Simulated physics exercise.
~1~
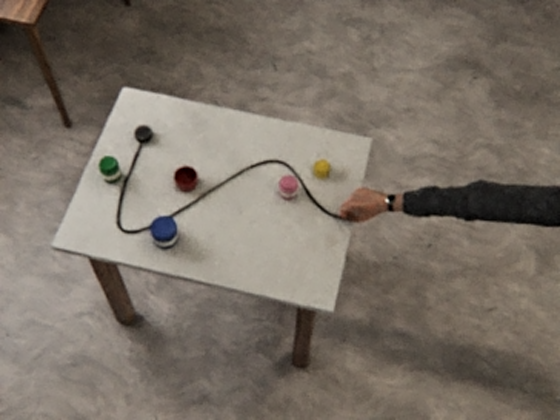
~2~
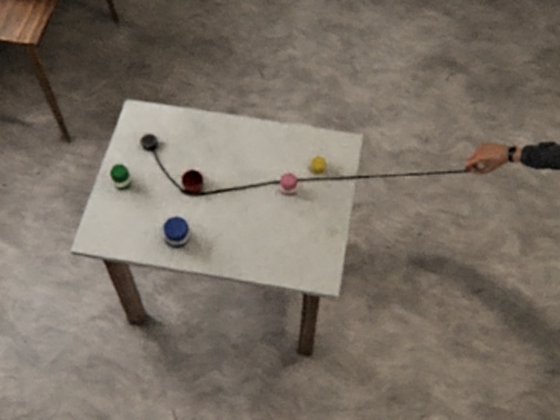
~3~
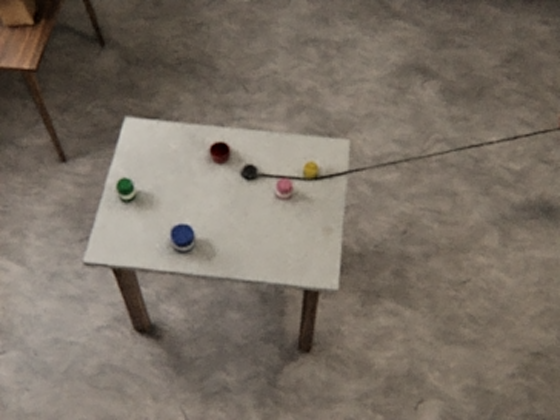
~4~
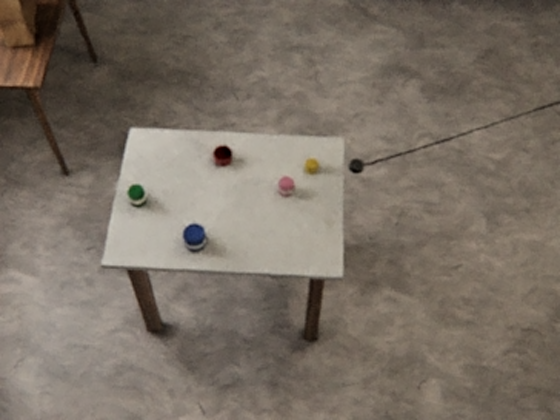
A black round adaptor, pulled by its cable, nudges the red mug and leaves the table.
